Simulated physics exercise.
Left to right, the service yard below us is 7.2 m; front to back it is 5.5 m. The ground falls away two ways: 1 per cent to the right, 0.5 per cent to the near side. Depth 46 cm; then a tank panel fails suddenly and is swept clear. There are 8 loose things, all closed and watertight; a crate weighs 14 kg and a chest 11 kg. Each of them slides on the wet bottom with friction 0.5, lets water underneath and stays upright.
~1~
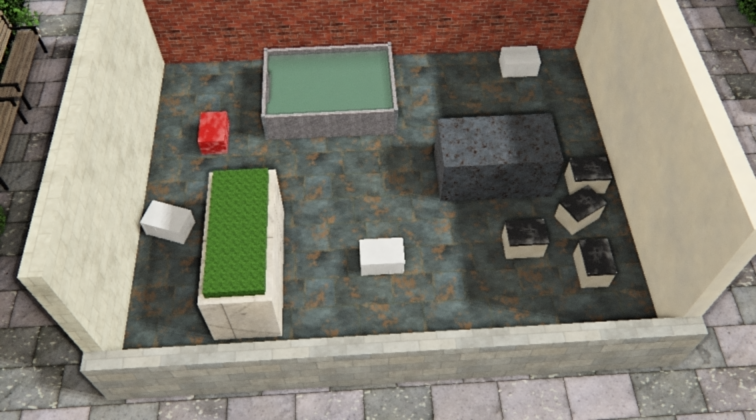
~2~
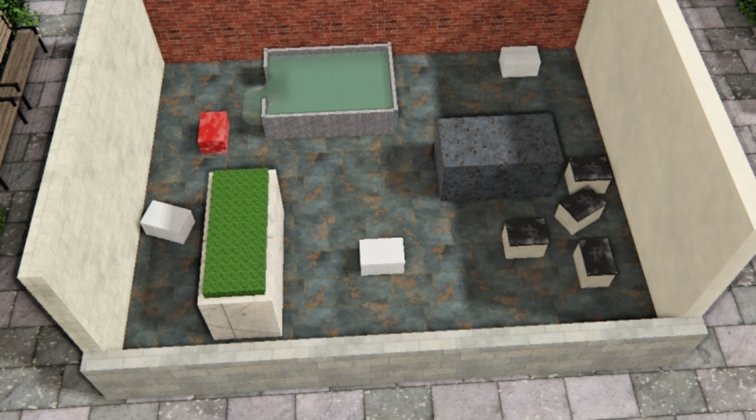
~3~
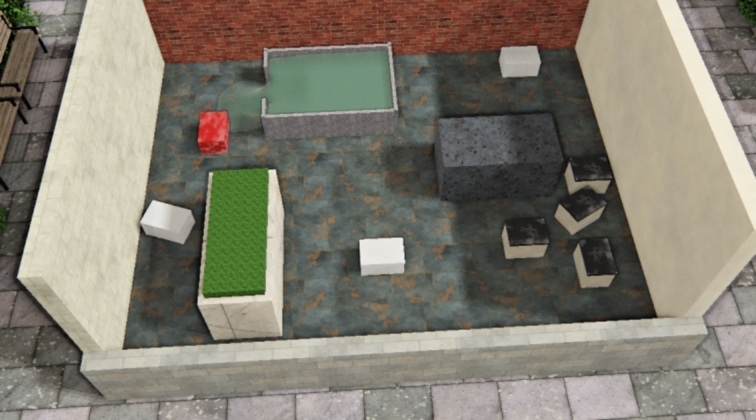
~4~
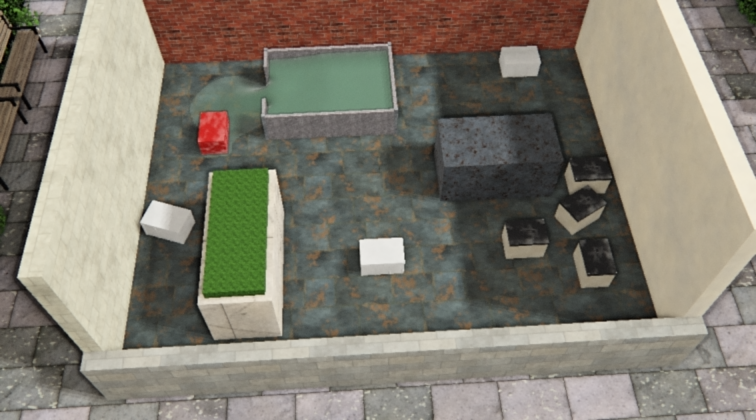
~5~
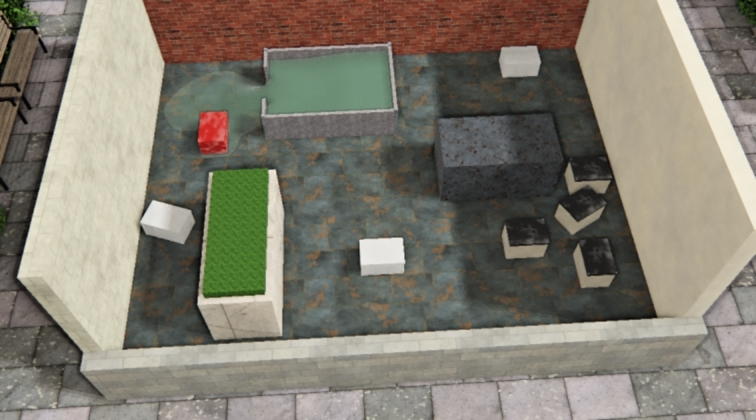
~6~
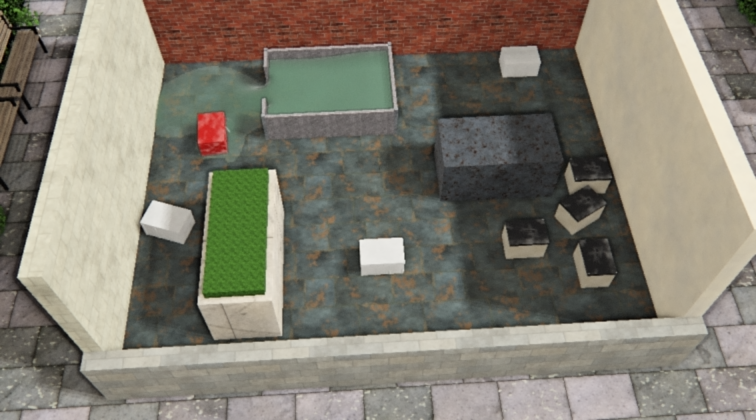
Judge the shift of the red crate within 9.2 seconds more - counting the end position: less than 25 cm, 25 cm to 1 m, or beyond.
It ends a long distance off.
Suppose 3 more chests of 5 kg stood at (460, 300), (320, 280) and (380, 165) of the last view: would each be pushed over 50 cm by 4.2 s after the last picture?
Answers, first to last: Not exceeding, not exceeding, not exceeding.
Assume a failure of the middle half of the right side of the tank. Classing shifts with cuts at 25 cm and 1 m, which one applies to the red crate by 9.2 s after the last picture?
Note: Red crate essentially stationary.
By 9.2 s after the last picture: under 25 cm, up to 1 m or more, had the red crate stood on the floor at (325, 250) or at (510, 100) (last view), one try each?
Nearly still; nearly still.
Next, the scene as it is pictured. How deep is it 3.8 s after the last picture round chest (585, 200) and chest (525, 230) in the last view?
Some 0 cm at the first, some 0 cm at the second.
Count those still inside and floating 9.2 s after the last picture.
At that point I count 1.
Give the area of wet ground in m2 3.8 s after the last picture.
Around 15 m2 of it.
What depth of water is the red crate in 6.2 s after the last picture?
Roughly 16 cm.
Then, 1.2 s after the last picture the red crate is near (180, 178), 1.1 m from its start, aground; 0 afloat.
Then, 3.8 s after the last picture the red crate is near (177, 278), 2.7 m from its start, afloat; 2 afloat.
Then, 6.2 s after the last picture the red crate is near (145, 326), 3.5 m from its start, afloat; 2 afloat.
Then, 9.2 s after the last picture the red crate is near (154, 321), 3.4 m from its start, afloat; 1 afloat.
